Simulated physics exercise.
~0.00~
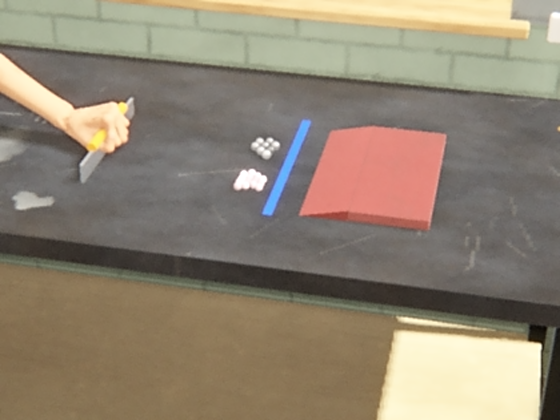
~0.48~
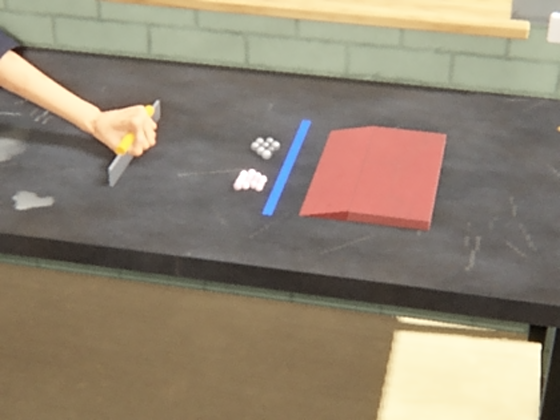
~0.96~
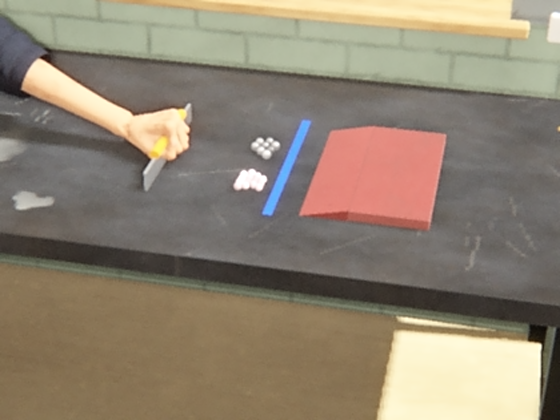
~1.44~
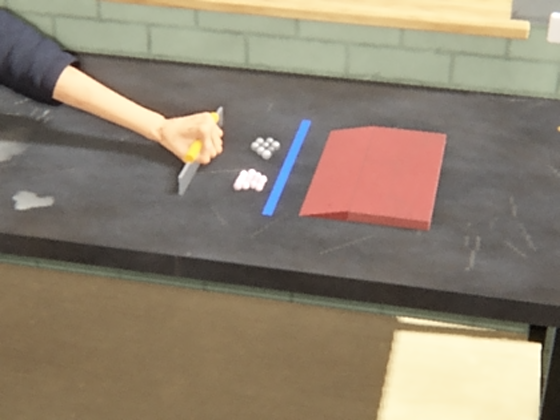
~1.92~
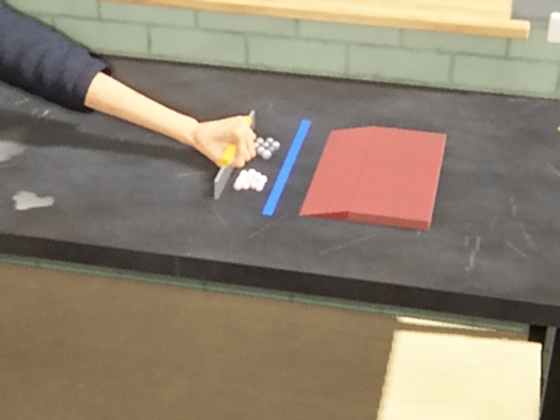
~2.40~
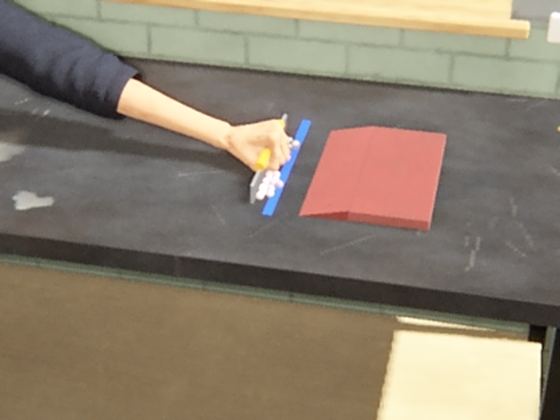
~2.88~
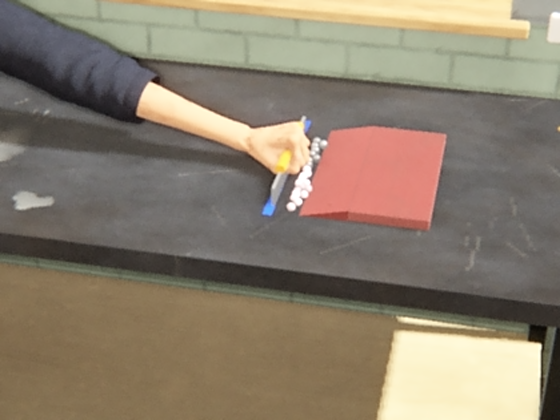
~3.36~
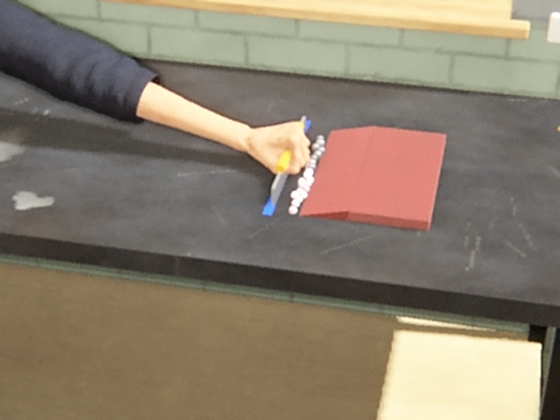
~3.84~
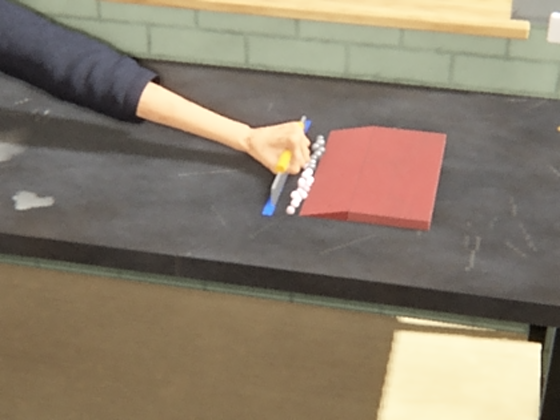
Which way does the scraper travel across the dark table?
The scraper travels to the right, towards the red ramp, and stops at the blue tape.
